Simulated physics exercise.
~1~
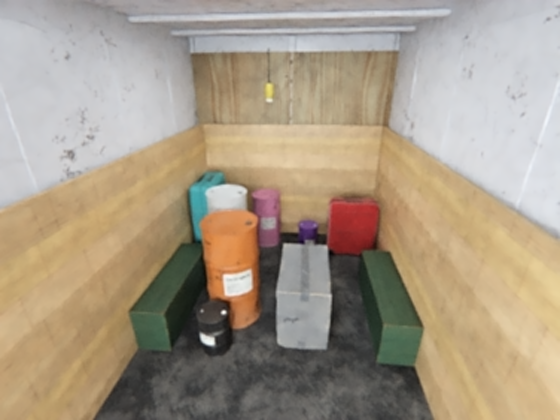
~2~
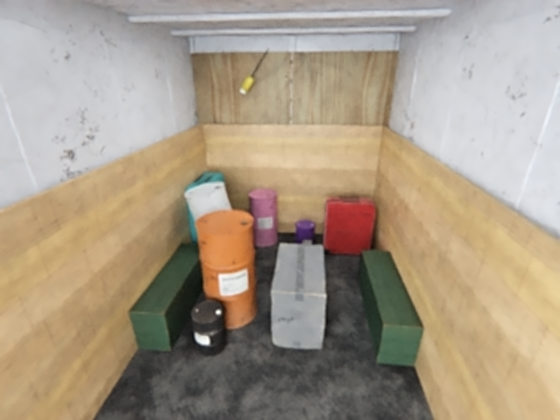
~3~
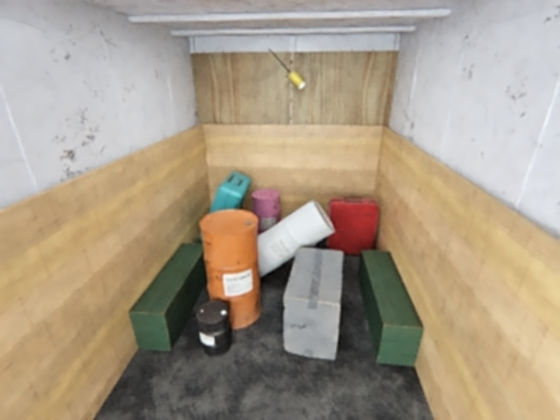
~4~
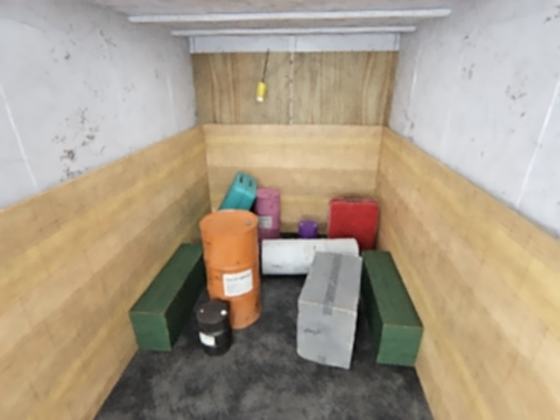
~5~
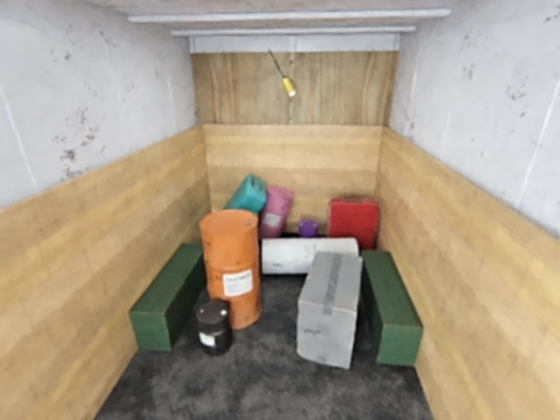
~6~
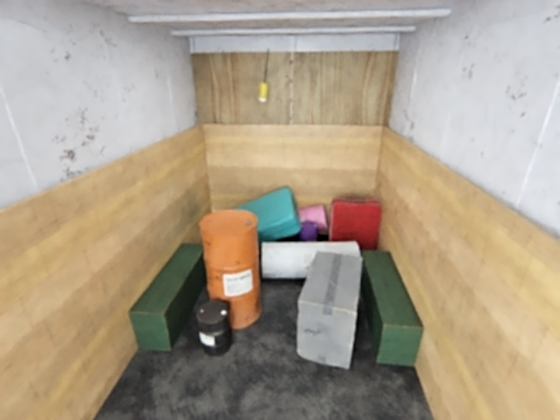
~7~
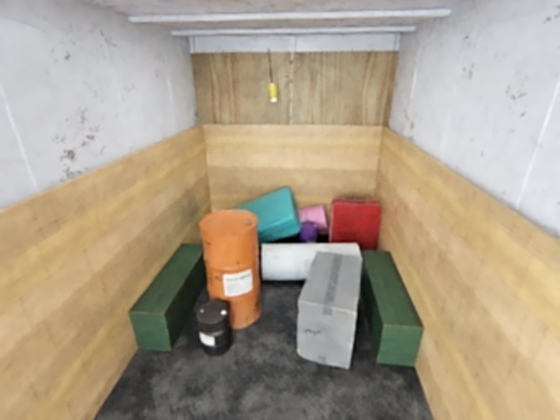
A tall orange drum stands at the left of a van's load bay, seen from the rear, with a small black canister before it, a grey box at centre, and green wheel boxes along both walls. Behind are turquoise and red cases, white and pink drums and a purple canister, while a yellow object hangs above. The white drum leans left, then swings right and drops onto its side as the grey box slides right. The turquoise case tips right, followed by the pink drum. Both end toppled behind the white drum, while the rest stay upright.
